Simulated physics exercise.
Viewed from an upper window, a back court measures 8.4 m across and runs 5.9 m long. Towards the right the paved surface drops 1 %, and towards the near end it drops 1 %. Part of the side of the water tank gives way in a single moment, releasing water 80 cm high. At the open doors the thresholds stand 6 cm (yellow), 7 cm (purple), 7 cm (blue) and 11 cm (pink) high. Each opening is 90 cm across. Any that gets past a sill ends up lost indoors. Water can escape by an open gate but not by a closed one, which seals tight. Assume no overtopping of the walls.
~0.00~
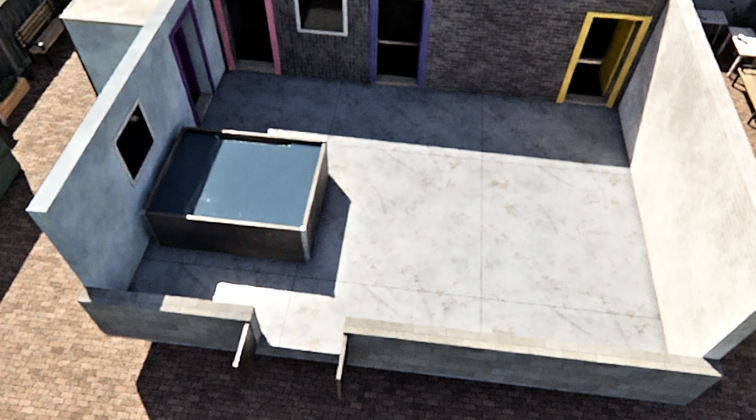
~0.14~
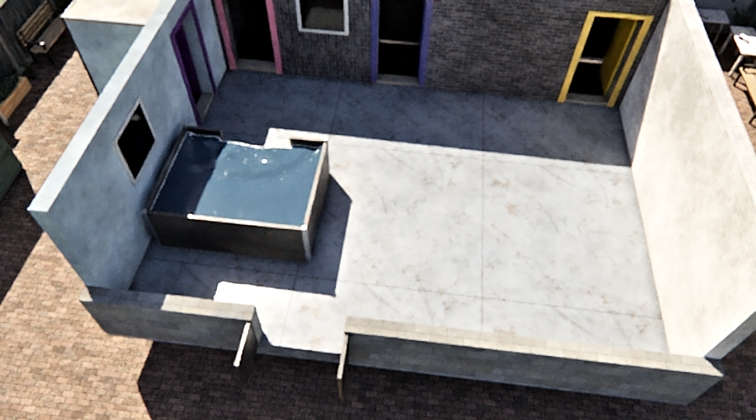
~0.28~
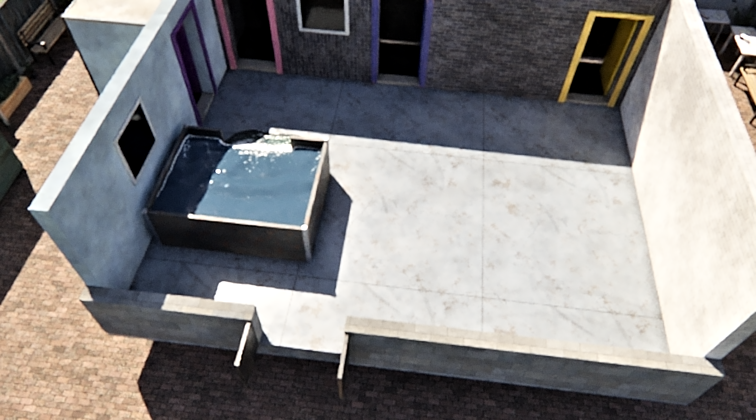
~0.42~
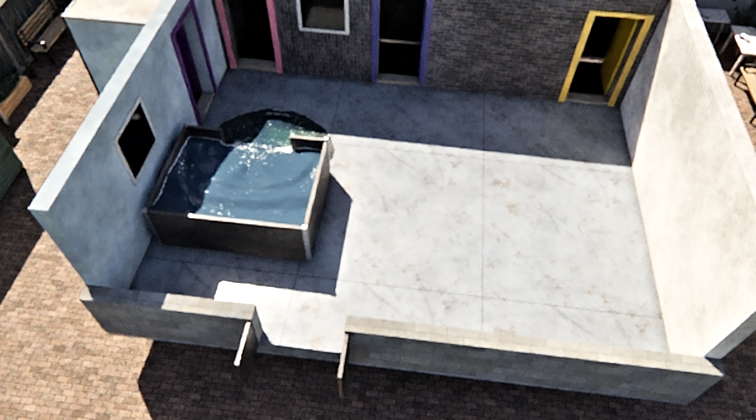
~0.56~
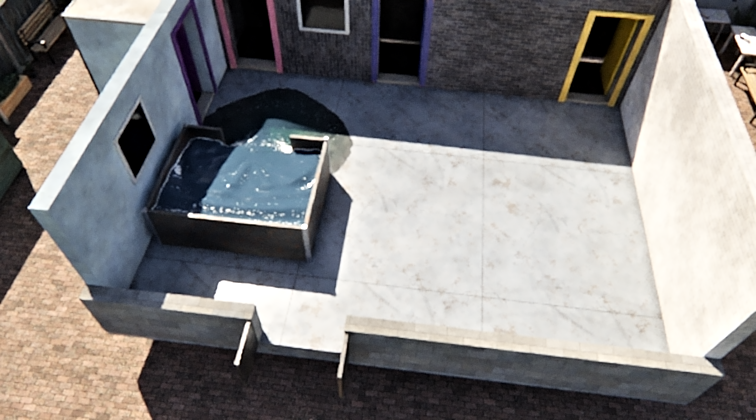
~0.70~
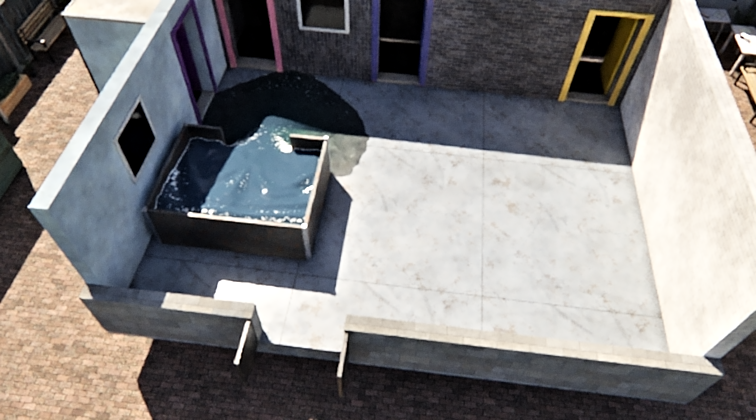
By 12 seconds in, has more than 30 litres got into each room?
Room by room: Behind the yellow door, yes; behind the purple door, yes; behind the blue door, yes; behind the pink door, yes.
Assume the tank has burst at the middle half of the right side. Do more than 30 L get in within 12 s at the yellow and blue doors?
Outcome at yellow: Exceeded; outcome at blue: Not exceeded.
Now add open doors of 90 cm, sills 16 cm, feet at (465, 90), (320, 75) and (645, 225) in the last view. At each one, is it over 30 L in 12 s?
Check each in turn: The first fails, the second succeeds, the third fails.
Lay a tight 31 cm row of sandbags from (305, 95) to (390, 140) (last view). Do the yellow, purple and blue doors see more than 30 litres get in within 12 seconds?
Door by door: Yellow limit kept, purple limit exceeded, blue limit kept.
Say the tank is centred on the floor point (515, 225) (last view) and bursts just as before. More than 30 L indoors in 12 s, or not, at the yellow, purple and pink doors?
Result - yellow door exceeds it, purple door exceeds it, pink door does not exceed it.
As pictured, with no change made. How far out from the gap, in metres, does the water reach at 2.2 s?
Around 5.4 metres.
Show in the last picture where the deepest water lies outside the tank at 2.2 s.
Around (273, 80).
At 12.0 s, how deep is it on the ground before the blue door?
Reading: Close to 4.5 cm.
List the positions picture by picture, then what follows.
In the first picture, still water, 80 cm deep, in the water tank at (240, 178).
In the second picture, water pours out on the water tank's far side and has run 0.7 m, to a hidden place; typically 12 cm deep outside, 80 cm at the water tank's back.
In the third picture, water pours out on the water tank's far side and has run 1.0 m, to a hidden place; typically 14 cm deep outside, 80 cm at the water tank's back.
In the fourth picture, water pours out on the water tank's far side and has run 1.5 m, to (262, 112); typically 10 cm deep outside, 77 cm at the water tank's back.
In the fifth picture, the front is at (288, 90), 2.2 m from the gap on the water tank's far side; 4.7 m2 of floor is under water; 68 cm left at the back of the water tank.
In the sixth picture, the front is at (304, 74), 2.7 m from the gap on the water tank's far side; 6.7 m2 of floor is under water; 69 cm left at the back of the water tank.
After 1.4 s water covers 20 % of the floor and is deepest (45 cm) near (263, 163); yellow door not reached, purple door 15 cm at the sill, 5 L in, blue door 9 cm at the sill, 0 L in, pink door 28 cm at the sill, 56 L in.
After 2.2 s water covers 25 % of the floor and is deepest (41 cm) near (273, 80); yellow door not reached, purple door 14 cm at the sill, 37 L in, blue door 16 cm at the sill, 21 L in, pink door 35 cm at the sill, 202 L in.
After 3.5 s water covers 40 % of the floor and is deepest (26 cm) near (263, 163); yellow door 4 cm at the sill, 0 L in, purple door 19 cm at the sill, 96 L in, blue door 11 cm at the sill, 51 L in, pink door 21 cm at the sill, 342 L in.
After 7.0 s water covers 70 % of the floor and is deepest (20 cm) near (666, 365); yellow door 10 cm at the sill, 27 L in, purple door 12 cm at the sill, 218 L in, blue door 8 cm at the sill, 74 L in, pink door 13 cm at the sill, 425 L in.
After 12.0 s water covers 90 % of the floor and is deepest (16 cm) near (656, 376); yellow door 8 cm at the sill, 69 L in, purple door 4 cm at the sill, 233 L in, blue door 5 cm at the sill, 76 L in, pink door 4 cm at the sill, 428 L in.
